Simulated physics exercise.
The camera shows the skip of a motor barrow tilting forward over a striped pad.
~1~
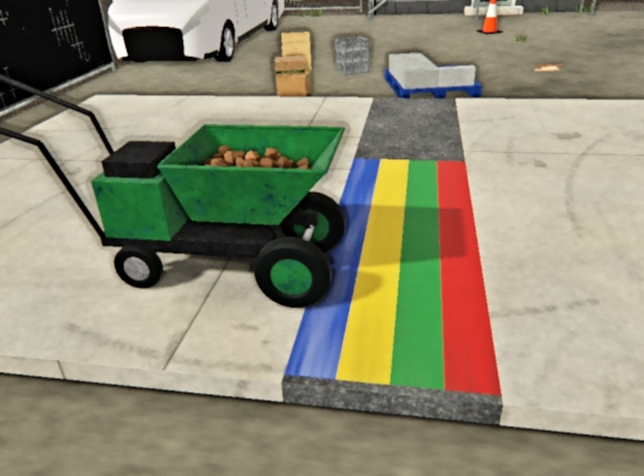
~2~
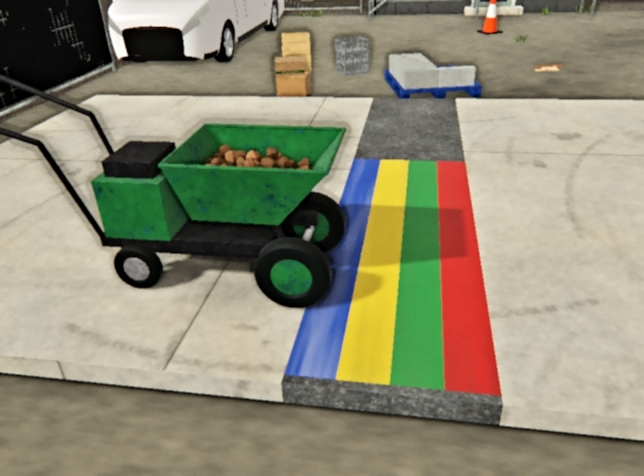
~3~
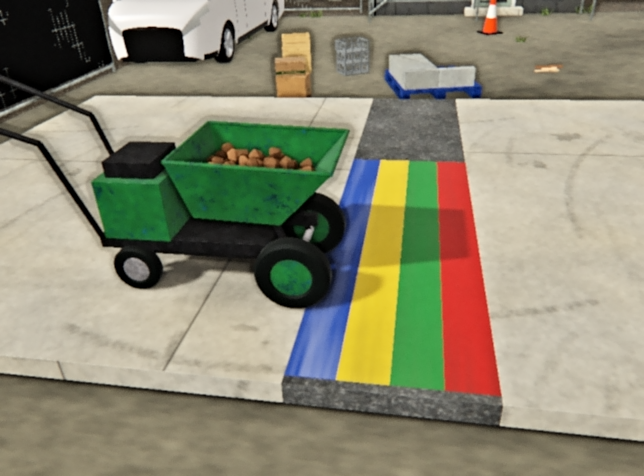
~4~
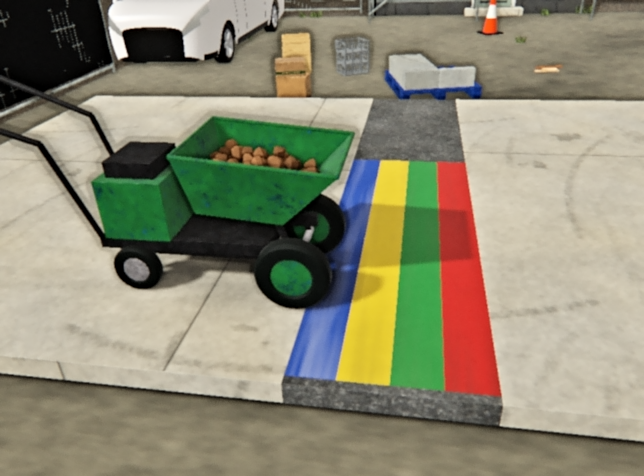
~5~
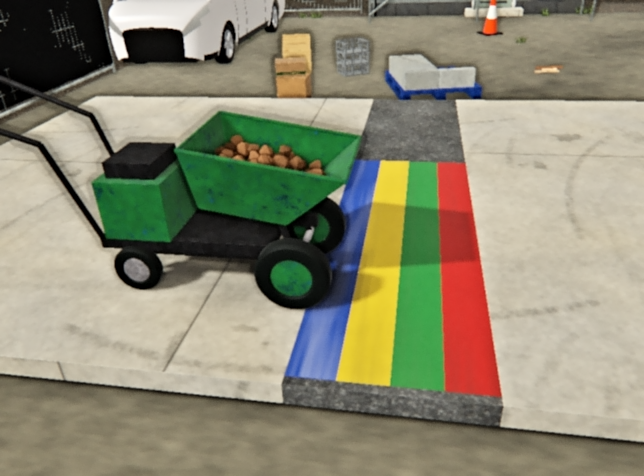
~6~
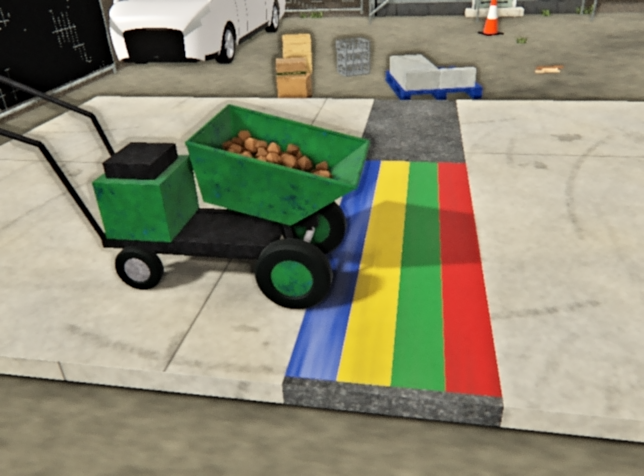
The green skip of a motor barrow, loaded with brown clods, sits level at first, then tilts slightly forward to the right beside a pad striped blue, yellow, green and red, while the wheels and handles stay still.
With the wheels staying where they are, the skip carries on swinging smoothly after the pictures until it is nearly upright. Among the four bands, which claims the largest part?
The red one claims the largest part.
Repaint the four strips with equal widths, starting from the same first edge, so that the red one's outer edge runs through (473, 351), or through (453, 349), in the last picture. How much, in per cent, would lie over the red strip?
I get 40 % for the first one and 40 % for the second.
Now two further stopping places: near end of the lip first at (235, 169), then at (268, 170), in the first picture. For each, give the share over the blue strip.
20 % then 0 %.
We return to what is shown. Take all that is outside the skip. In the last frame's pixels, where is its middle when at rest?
About (466, 282).
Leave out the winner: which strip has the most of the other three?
The strip in second place is green.
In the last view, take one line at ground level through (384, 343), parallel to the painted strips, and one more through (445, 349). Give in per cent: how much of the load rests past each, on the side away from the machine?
I'd put it near 100 in a hundred, then near 70 in a hundred.
Just after the last frame, skip tipped steeply; every one in the skip.
A moment on, skip tipped right over; the larger part in the skip; about a tenth over the green strip; about a tenth over the red strip.
Further on, skip tipped right over; just a few in the skip; just a few over the yellow strip; roughly a quarter over the green strip; roughly a third over the red strip; roughly a third off the paint.
When it is over, skip tipped right over; not one over the blue strip; just a few over the yellow strip; roughly a quarter over the green strip; roughly half over the red strip; roughly a third off the paint.
